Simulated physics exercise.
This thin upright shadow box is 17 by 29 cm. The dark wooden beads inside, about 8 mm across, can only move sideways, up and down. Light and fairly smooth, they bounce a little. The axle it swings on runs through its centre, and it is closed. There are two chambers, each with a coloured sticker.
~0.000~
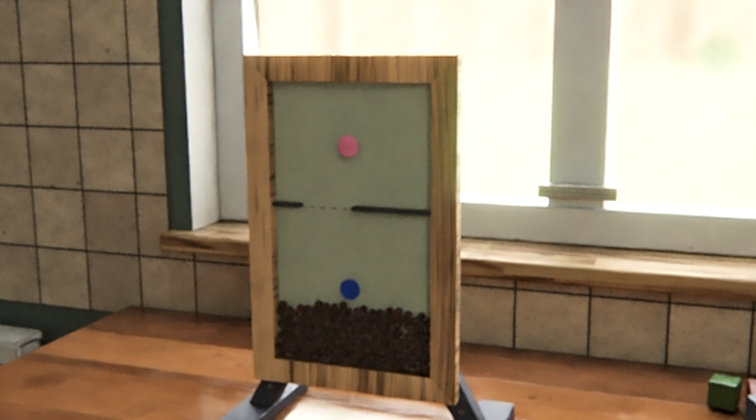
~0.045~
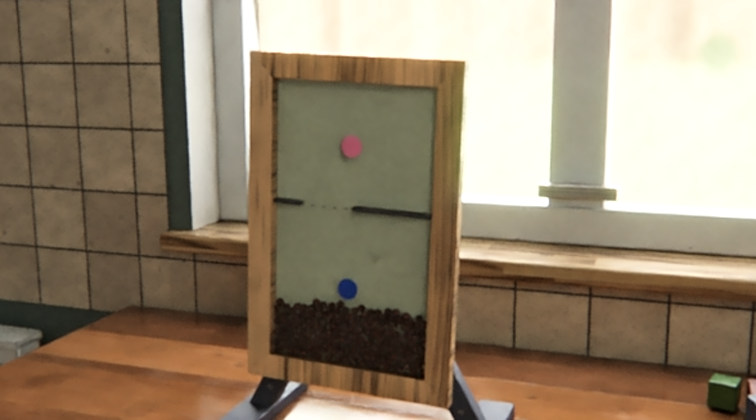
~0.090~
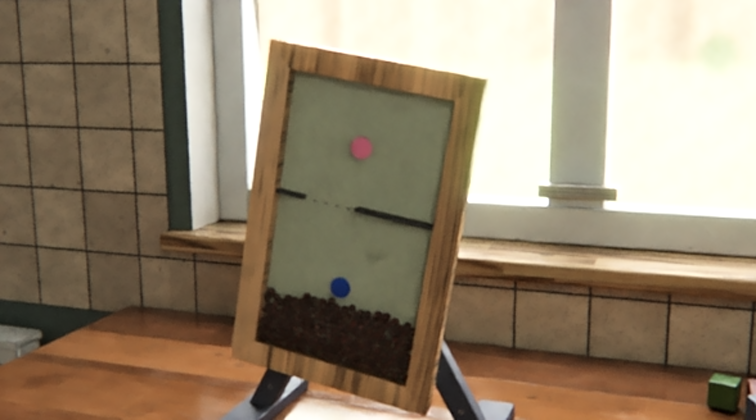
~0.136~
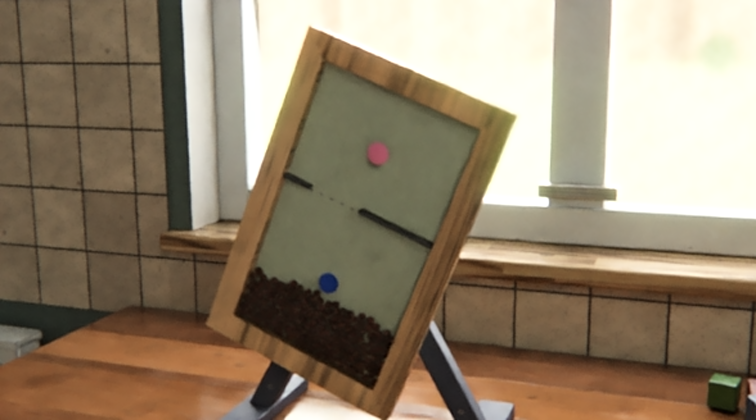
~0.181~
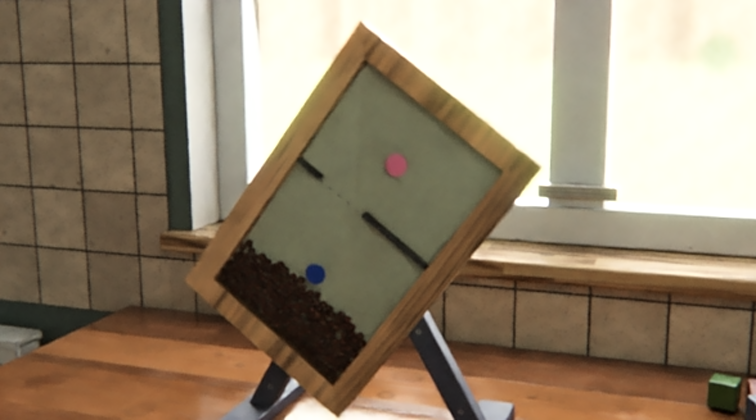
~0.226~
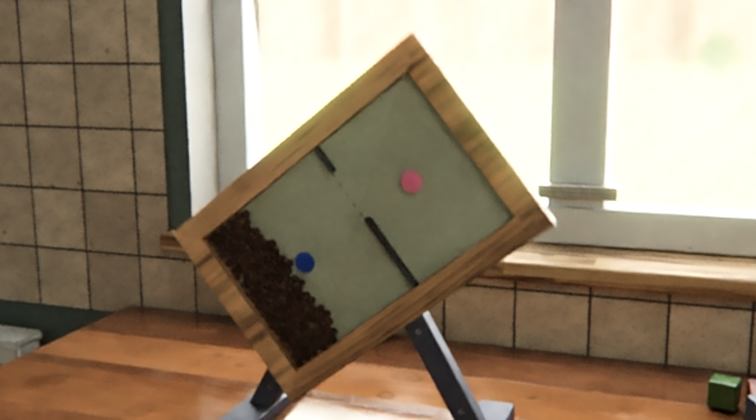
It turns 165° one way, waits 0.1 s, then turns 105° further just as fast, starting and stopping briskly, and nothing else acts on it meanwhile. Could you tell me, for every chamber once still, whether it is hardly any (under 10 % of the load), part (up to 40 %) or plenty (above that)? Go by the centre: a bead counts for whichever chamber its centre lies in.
Pink chamber is plenty, blue chamber is plenty.
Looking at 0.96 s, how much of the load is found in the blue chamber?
55 %.
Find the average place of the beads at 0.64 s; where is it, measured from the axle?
3 cm left, 1 cm above.
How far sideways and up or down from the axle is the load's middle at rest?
Offset approx. 2 cm left, 6 cm below.
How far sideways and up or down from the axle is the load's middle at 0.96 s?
Offset approx. 2 cm left, 4 cm below.
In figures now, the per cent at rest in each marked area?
In per cent: Pink chamber holds 50 and blue chamber holds 50.
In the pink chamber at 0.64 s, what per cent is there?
15 percent.
After 0.64 s, it stands 165° clockwise; the beads' middle is 3 cm left of and 1 cm above the centre; pink 15 %, blue 85 %.
After 0.96 s, it has come round 216° clockwise; the beads' middle is 2 cm left of and 4 cm below the centre; pink 45 %, blue 55 %.
After 1.19 s, it has come round 270° clockwise; the beads' middle is 3 cm left of and 6 cm below the centre; pink 50 %, blue 50 %.
Settled by 1.9 s, it has come round 270° clockwise; pink 50 %, blue 50 %.
